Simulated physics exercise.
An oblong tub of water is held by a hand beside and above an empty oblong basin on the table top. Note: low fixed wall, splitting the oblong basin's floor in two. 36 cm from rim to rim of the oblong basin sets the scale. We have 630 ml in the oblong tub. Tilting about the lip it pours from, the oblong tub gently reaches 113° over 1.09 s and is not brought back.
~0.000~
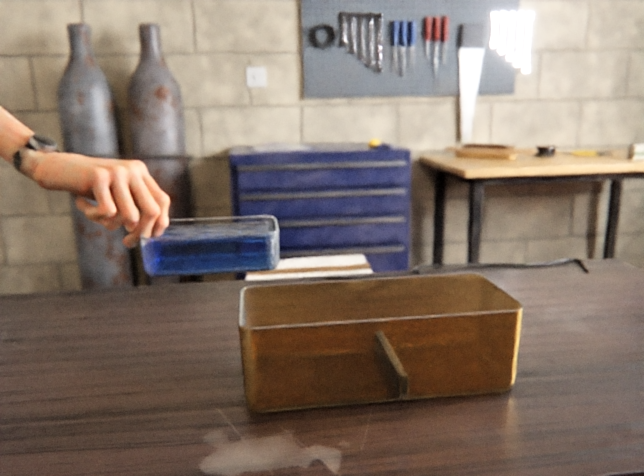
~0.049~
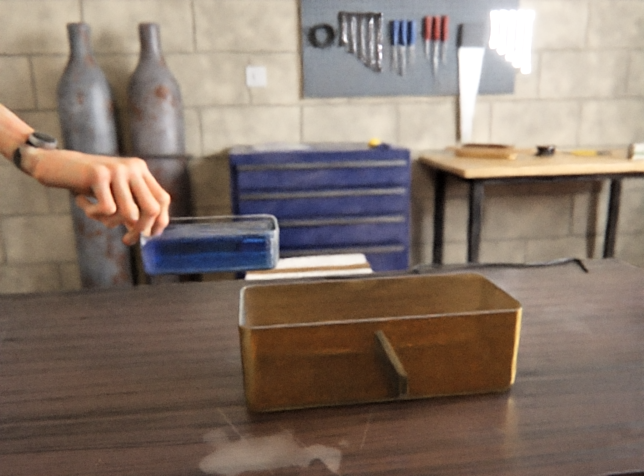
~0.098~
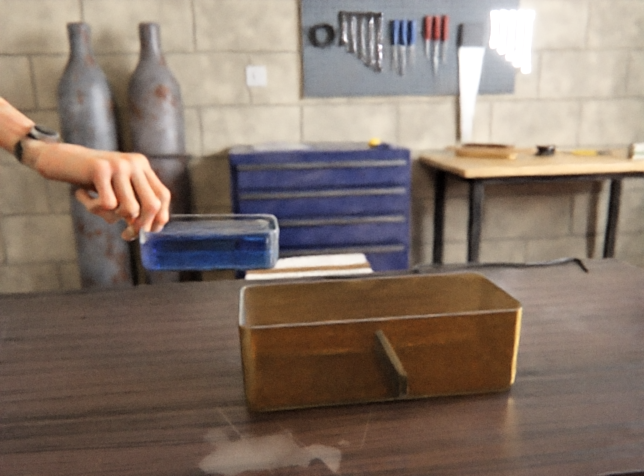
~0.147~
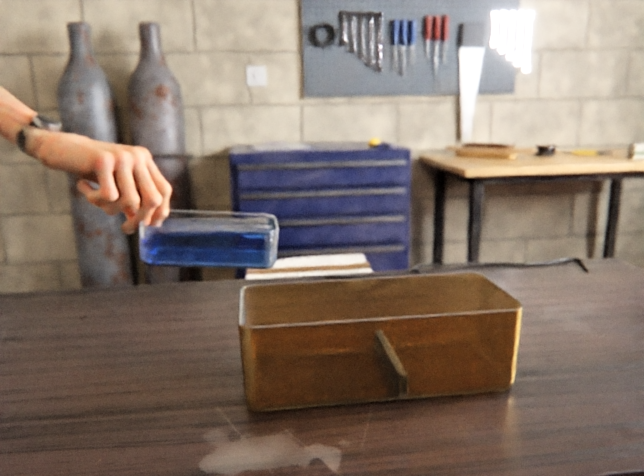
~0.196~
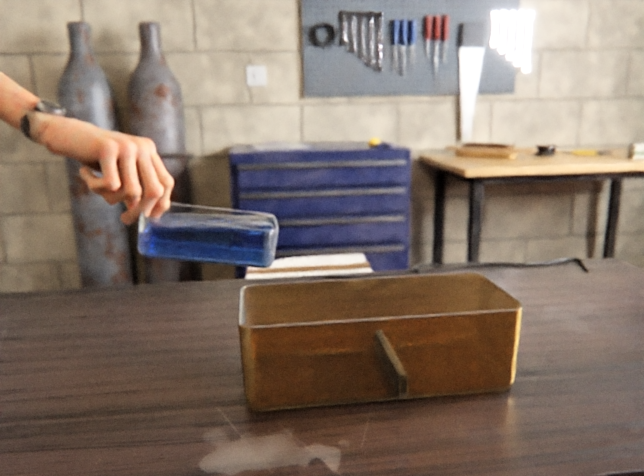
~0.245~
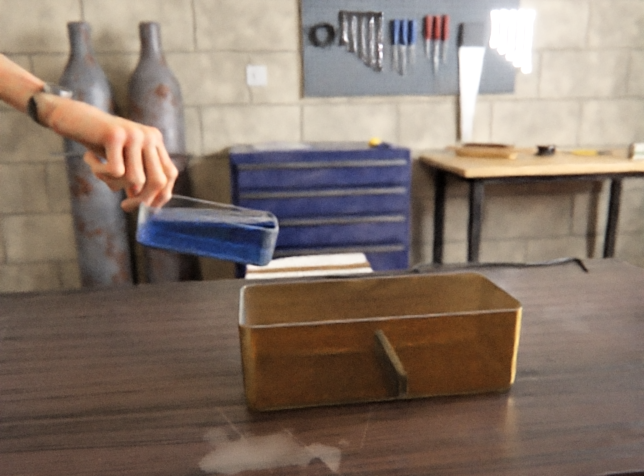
In a workshop with a tool board and blue drawers behind, a hand holds a clear oblong tub of blue liquid level, above and left of an empty, divided amber basin on a dark table. The hand rises slightly and slowly tilts the tub, its left end lifting and its right end dipping.
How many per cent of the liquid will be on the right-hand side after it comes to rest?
Some 22 per cent will be on the right-hand side.
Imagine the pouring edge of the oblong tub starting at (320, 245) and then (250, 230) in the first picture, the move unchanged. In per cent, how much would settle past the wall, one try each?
Result: 65 per cent, then 20 per cent.
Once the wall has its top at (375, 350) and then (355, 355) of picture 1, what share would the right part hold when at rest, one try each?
First try about 40 %, second try about 65 %.
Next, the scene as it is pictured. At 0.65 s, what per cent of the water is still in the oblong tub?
18 %.
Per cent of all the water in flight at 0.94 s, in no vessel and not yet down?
About 5 per cent.
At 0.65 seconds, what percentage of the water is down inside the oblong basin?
I reckon close to 28 percent of it.
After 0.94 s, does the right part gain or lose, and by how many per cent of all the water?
The share ends bigger than before, by about 10 %.
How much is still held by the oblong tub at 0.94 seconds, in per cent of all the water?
What remains is about 2 percent of it all.
By 0.65 s the tilt is 73° and 17 per cent is still to pour, 28 is left of the wall and 0 right of it.
By 0.94 s the tilt is 108° and 2 per cent is still to pour, 78 is left of the wall and 11 right of it.
By 1.25 s the tilt is 113° and 0 per cent is still to pour, 76 is left of the wall and 13 right of it.
By 1.59 s the tilt is 113° and 0 per cent is still to pour, 67 is left of the wall and 22 right of it.
At rest 67 per cent lies left of the wall, 22 right of it and 11 outside.
